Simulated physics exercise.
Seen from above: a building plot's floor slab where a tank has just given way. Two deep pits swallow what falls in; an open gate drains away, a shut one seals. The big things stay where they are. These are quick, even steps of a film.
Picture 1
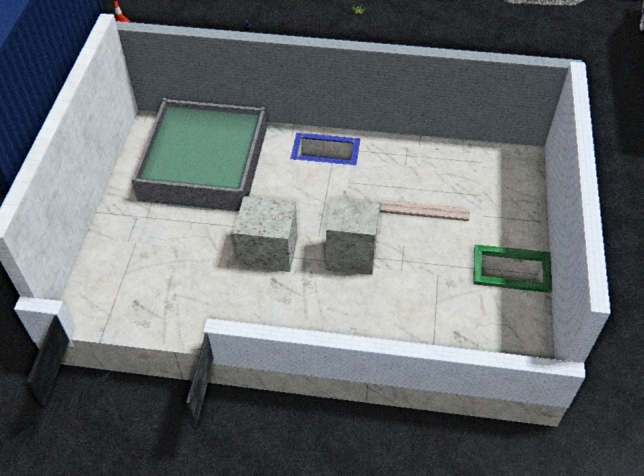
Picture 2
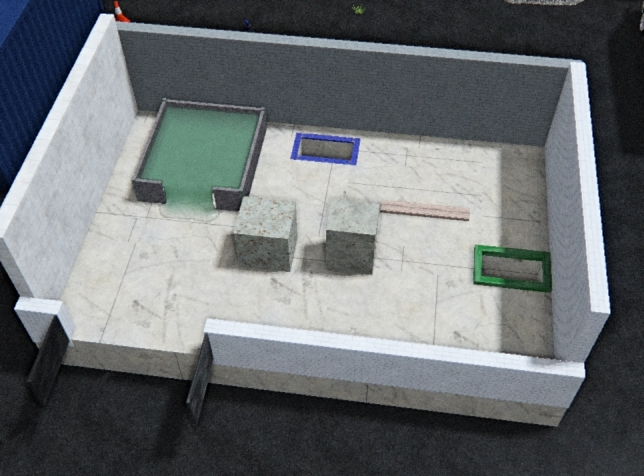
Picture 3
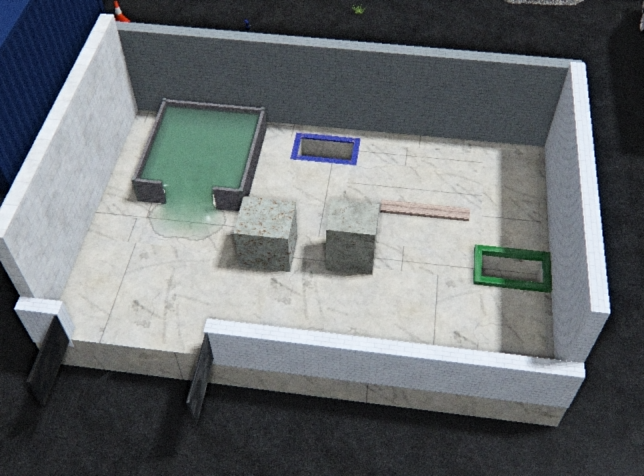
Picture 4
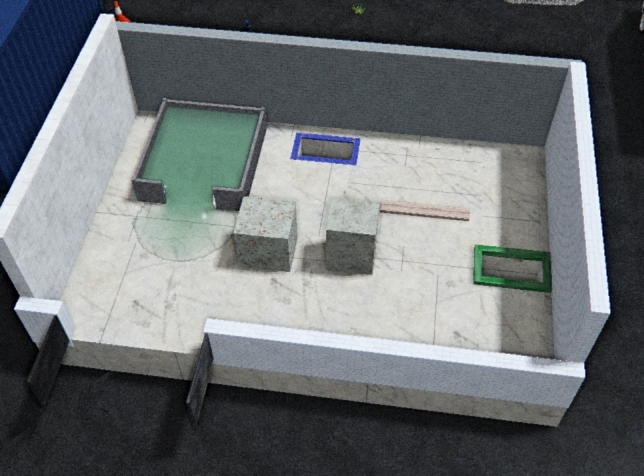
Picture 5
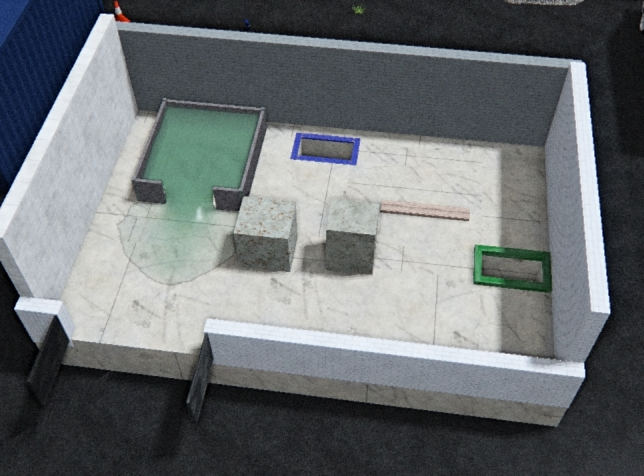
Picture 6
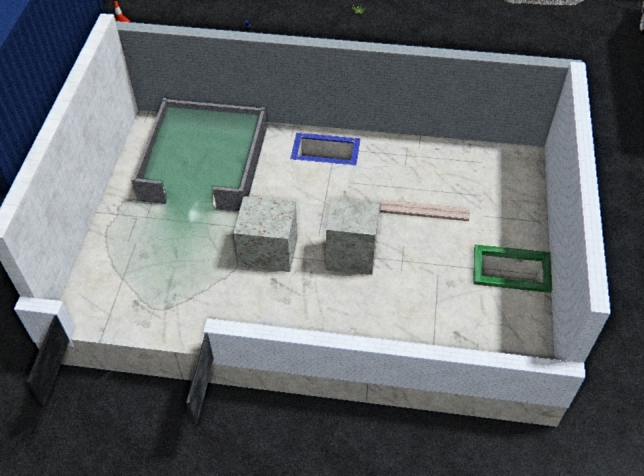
At first, green water sits still in a square tank at the upper left of a walled, pale floor slab. Then a gap opens in the tank's near wall and water pours out, spreading in a thin, widening fan across the floor toward the lower left, past the left stone block.
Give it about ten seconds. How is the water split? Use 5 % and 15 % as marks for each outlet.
The gate takes above 15 %; the green pit takes not even 5 %; the blue pit takes not even 5 %.
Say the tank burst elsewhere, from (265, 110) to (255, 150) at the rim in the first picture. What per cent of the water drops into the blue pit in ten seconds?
In per cent: Blue 45.
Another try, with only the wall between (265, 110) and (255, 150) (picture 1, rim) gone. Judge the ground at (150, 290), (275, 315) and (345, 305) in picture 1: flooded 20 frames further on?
In turn: No water, clear, free of water.
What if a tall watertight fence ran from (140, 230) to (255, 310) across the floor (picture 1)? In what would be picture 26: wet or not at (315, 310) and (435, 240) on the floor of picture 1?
In turn: Awash, dry.
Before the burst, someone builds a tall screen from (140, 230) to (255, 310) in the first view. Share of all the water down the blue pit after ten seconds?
In per cent: Blue 6.
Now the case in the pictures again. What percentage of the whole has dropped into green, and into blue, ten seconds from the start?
About 0 and 0 per cent.
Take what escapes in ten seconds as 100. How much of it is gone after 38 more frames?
About 70 per cent.
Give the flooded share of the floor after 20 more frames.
Close to 30 %.
A moment on, water covers 20 % of the floor; the gate 2 %, the green pit 0 %, the blue pit 0 %.
Next, water covers 25 % of the floor; the gate 9 %, the green pit 0 %, the blue pit 0 %.
Then, water covers 30 % of the floor; the gate 21 %, the green pit 0 %, the blue pit 0 %.
Later, water covers 50 % of the floor; the gate 37 %, the green pit 0 %, the blue pit 0 %.
In the end, water covers 55 % of the floor; the gate 51 %, the green pit 0 %, the blue pit 0 %.
